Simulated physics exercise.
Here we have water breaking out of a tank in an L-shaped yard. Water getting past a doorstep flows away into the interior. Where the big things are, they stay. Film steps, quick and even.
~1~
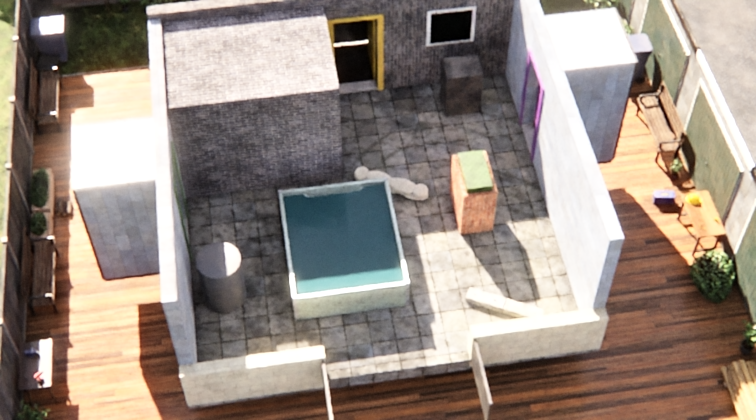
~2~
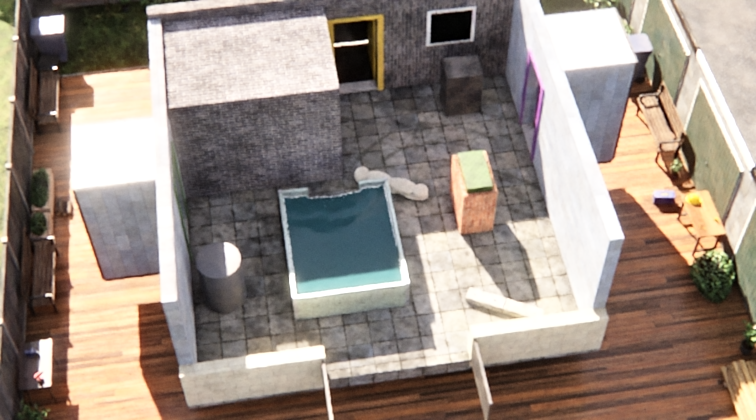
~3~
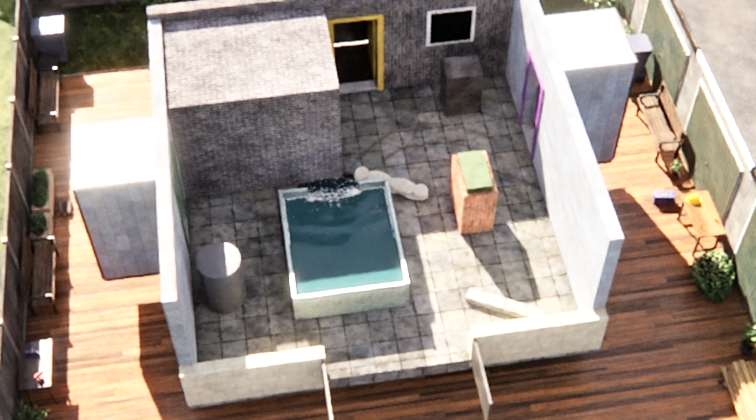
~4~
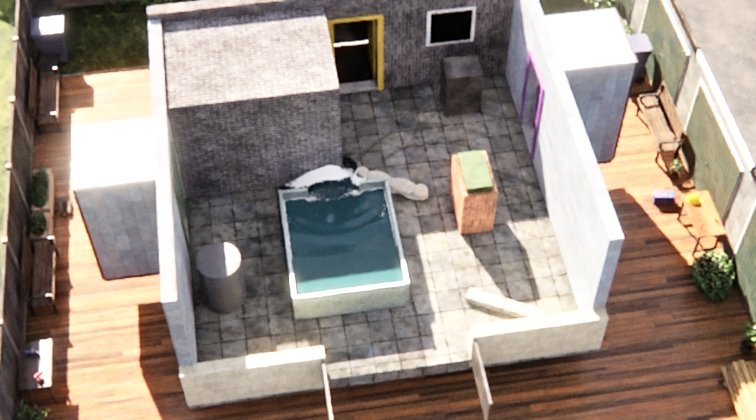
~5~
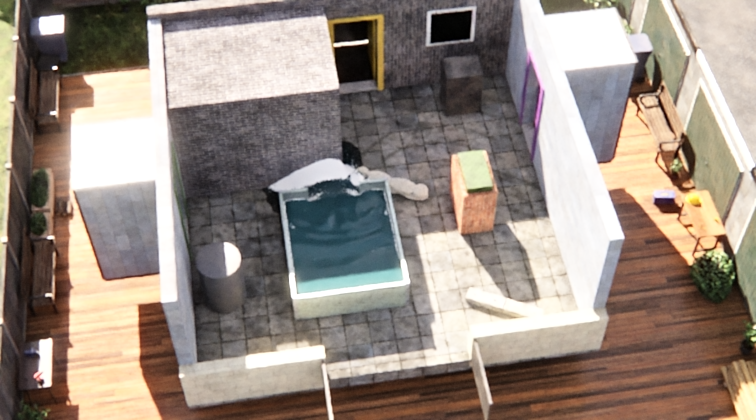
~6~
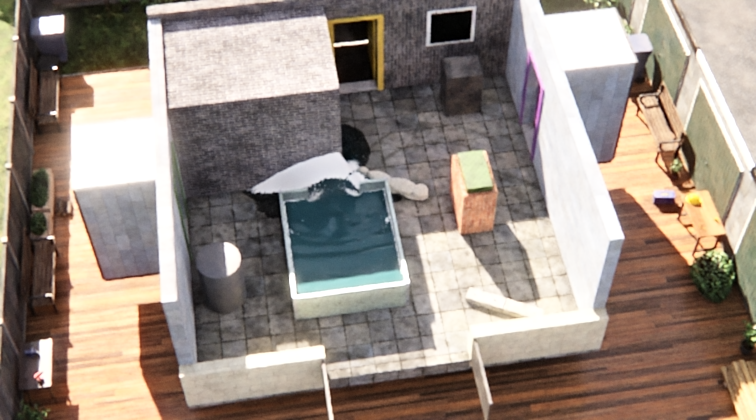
At first, a rectangular tank of dark teal water sits whole and still in a paved, walled yard. Then its far rim breaks open and water churns through the gap, spilling onto the paving behind and spreading left and right in a widening white and dark sheet.
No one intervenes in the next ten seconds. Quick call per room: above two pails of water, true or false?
Yellow door: True; green door: True; purple door: False.
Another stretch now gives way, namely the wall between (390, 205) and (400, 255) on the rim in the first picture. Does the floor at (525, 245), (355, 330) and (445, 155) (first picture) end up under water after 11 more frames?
Taking each in turn, they come out watered, kept dry, watered.
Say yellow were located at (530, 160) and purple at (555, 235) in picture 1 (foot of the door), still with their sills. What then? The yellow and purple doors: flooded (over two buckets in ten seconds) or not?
Result, per door: Yellow remains within bounds; purple remains within bounds.
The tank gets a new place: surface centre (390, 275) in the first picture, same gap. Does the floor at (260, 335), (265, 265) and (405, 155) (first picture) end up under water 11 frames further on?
So, in the order given, I'd say unaffected, unaffected, soaked through.
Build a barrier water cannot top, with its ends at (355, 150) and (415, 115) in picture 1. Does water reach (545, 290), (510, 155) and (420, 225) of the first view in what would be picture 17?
Spared, spared, then submerged.
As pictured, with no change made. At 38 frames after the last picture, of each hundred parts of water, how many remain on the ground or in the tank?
About 90 %.
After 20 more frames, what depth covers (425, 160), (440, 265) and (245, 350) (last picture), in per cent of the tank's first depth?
Readings in sequence: 2, 4, 2 percent.
A moment on, water covers 20 % of the floor; the yellow door wet at the sill, nothing in, the green door wet at the sill, nothing in, the purple door not reached.
Next, water covers 40 % of the floor; the yellow door under two buckets in, the green door over two buckets in, the purple door not reached.
Then, water covers 55 % of the floor; the yellow door over two buckets in, the green door far over two buckets in, the purple door not reached.
Later, water covers 85 % of the floor; the yellow door far over two buckets in, the green door far over two buckets in, the purple door wet at the sill, nothing in.
In the end, water covers 95 % of the floor; the yellow door far over two buckets in, the green door far over two buckets in, the purple door wet at the sill, nothing in.
